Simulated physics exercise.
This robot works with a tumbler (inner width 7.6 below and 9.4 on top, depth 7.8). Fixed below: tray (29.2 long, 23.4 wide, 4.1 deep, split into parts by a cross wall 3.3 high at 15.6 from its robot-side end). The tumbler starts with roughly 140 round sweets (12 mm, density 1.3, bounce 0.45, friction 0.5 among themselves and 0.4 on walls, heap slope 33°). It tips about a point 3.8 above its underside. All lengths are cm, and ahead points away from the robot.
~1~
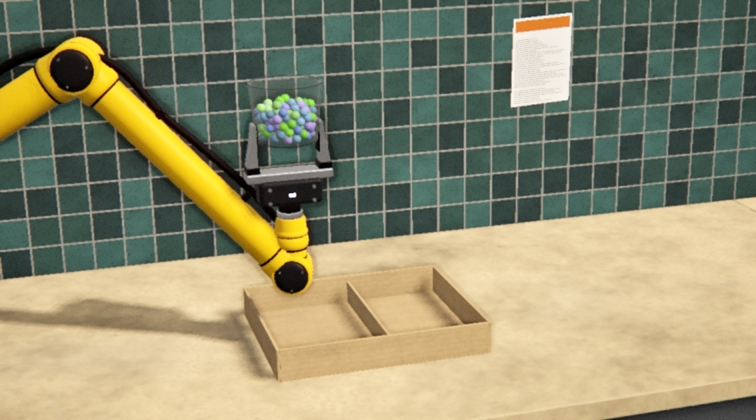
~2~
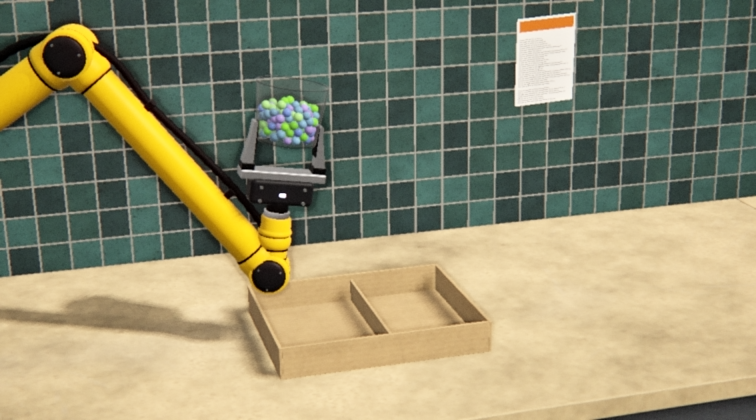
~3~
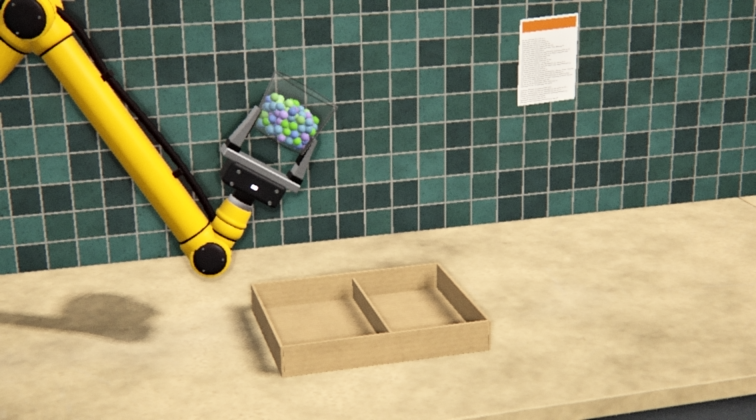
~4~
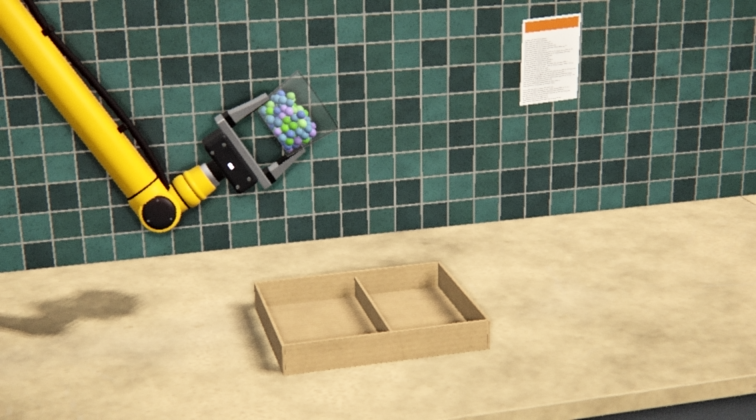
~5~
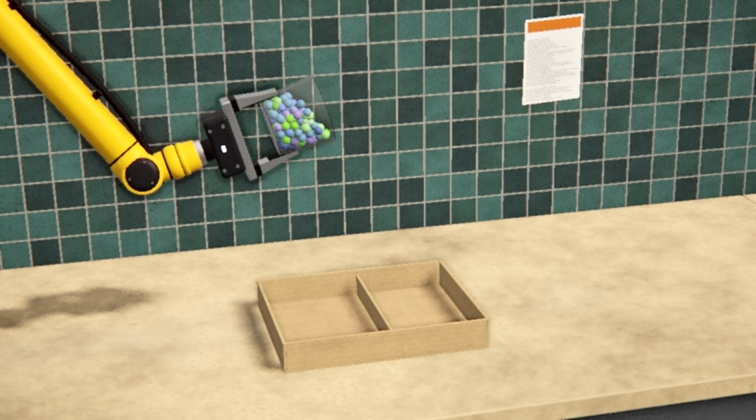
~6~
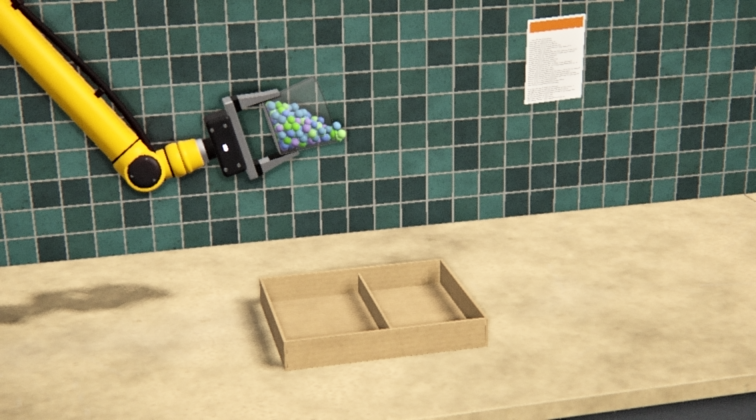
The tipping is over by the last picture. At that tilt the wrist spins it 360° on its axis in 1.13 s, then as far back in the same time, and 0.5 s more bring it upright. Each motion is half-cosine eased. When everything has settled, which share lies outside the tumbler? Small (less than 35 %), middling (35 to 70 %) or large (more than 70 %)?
Share outside the tumbler: Middling (35 to 70 %).
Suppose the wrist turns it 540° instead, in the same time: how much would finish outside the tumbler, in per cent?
Then about 55 per cent.
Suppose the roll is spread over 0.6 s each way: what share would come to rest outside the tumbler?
Then about 40 per cent.
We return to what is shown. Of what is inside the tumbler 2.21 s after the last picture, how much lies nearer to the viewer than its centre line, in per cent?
About 75 per cent.
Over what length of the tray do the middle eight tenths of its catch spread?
Some 22 cm.
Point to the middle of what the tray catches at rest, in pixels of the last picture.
Near (360, 318).
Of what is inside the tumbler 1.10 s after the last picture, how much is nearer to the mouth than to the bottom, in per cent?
Some 35 per cent.
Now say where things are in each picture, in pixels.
The first frame shows the tumbler middle at (286, 112), upright; upper third of the load around (285, 109), from x 260 to 315, top at y 100; 142 in the tumbler.
The second frame shows the tumbler middle at (289, 114), tipped 9°; upper third of the load around (287, 109), from x 260 to 315, top at y 100.
The third frame shows the tumbler middle at (291, 115), tipped 33°; upper third of the load around (282, 110), from x 260 to 315, top at y 100.
The fourth frame shows the tumbler middle at (294, 117), tipped 59°; upper third of the load around (282, 109), from x 260 to 310, top at y 95.
The fifth frame shows the tumbler middle at (296, 118), tipped 74°; upper third of the load around (286, 111), from x 265 to 325, top at y 95.
The sixth frame shows the tumbler middle at (297, 119), tipped 75°; upper third of the load around (285, 116), from x 270 to 340, top at y 105; 142 in the tumbler.
Then, 1.10 s on, tipped 75°, highest piece 35 above the table; 93 in the tumbler, 23 in the robot-side part, 19 in the far-side part, 7 in flight or on a rim.
Then, 2.21 s on, tipped 75°, highest piece 35 above the table; 73 in the tumbler, 41 in the robot-side part, 24 in the far-side part, 4 in flight or on a rim.
Then, 2.96 s on, upright, highest piece 36 above the table; 72 in the tumbler, 44 in the robot-side part, 26 in the far-side part.
Then, 3.66 s on, upright, highest piece 35 above the table; 72 in the tumbler, 44 in the robot-side part, 26 in the far-side part.
In the end, 72 in the tumbler, 44 in the robot-side part, 26 in the far-side part. That is 49 % outside the tumbler.
